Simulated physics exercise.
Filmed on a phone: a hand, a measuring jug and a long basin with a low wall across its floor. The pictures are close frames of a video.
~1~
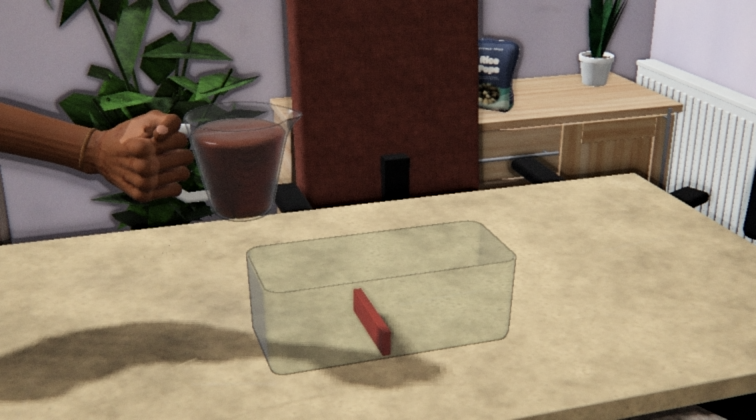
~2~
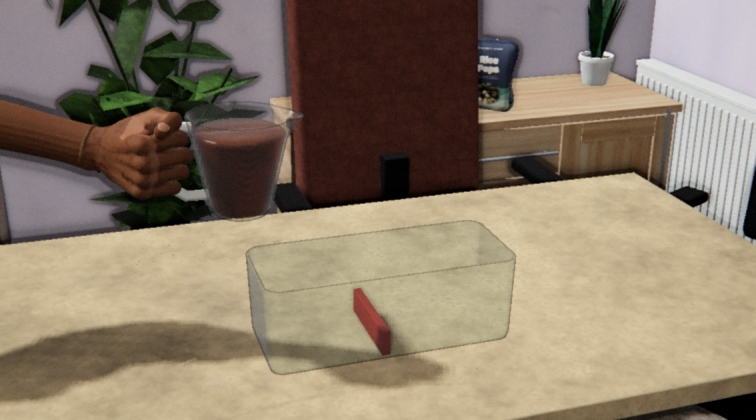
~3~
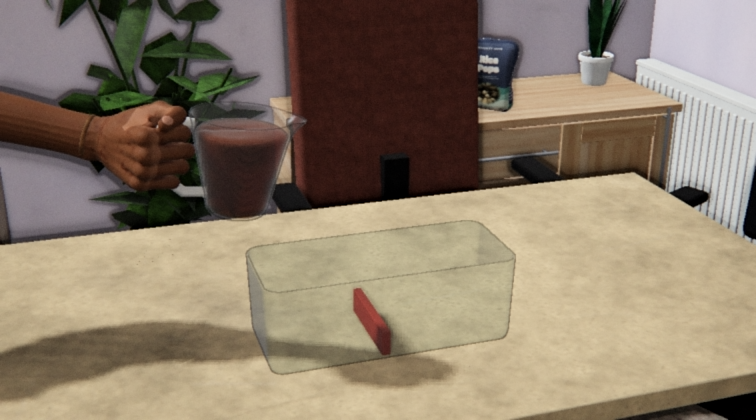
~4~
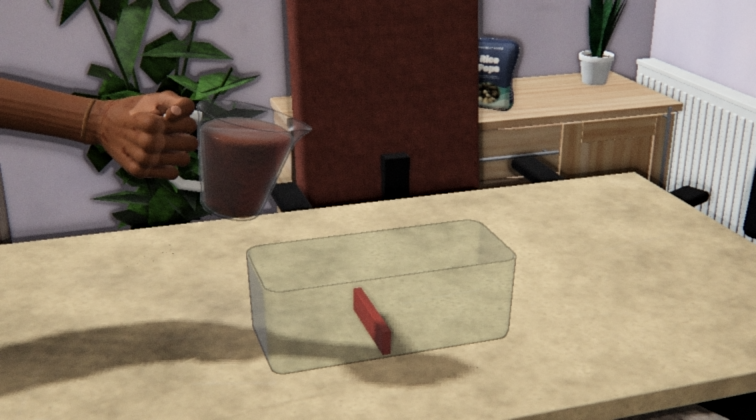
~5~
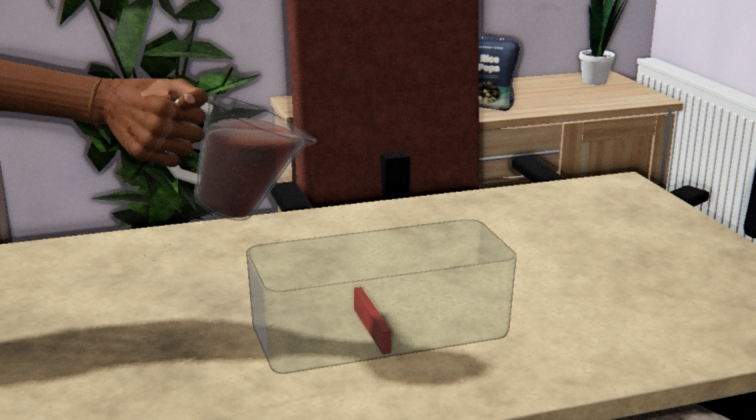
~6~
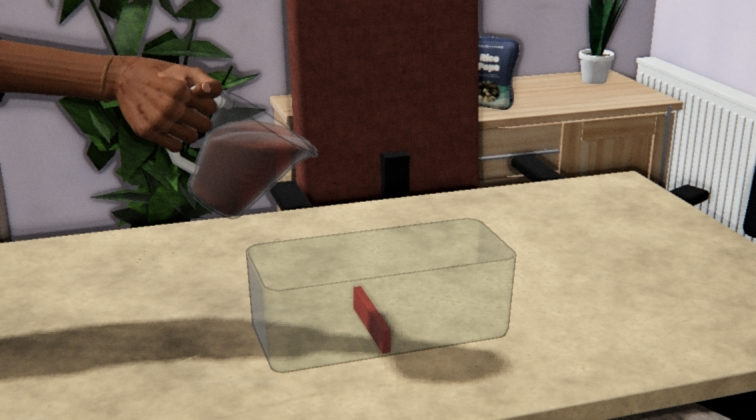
A glass jug of dark reddish liquid, held by a hand on the left, stayed nearly upright at first, then tilted steadily to the right above a clear basin with a low red wall inside.
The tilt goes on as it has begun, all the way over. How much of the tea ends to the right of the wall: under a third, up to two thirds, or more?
It comes to not even a third.
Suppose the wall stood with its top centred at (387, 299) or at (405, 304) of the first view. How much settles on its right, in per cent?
About 5 and 10 per cent.
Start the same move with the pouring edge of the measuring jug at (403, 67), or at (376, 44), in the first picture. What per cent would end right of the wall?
In turn 75 and 80 in a hundred.
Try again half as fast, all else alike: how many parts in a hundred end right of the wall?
About 25 per cent.
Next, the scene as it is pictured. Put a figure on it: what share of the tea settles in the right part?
Some 20 per cent.
A moment on, the tilt is 104° and 36 per cent is still to pour, 29 is left of the wall and 8 right of it.
Next, the tilt is 112° and 3 per cent is still to pour, 75 is left of the wall and 13 right of it.
Then the tilt is 112° and 0 per cent is still to pour, 78 is left of the wall and 19 right of it.
Later the tilt is 112° and 0 per cent is still to pour, 77 is left of the wall and 21 right of it.
In the end 77 per cent lies left of the wall, 20 right of it and 3 outside.
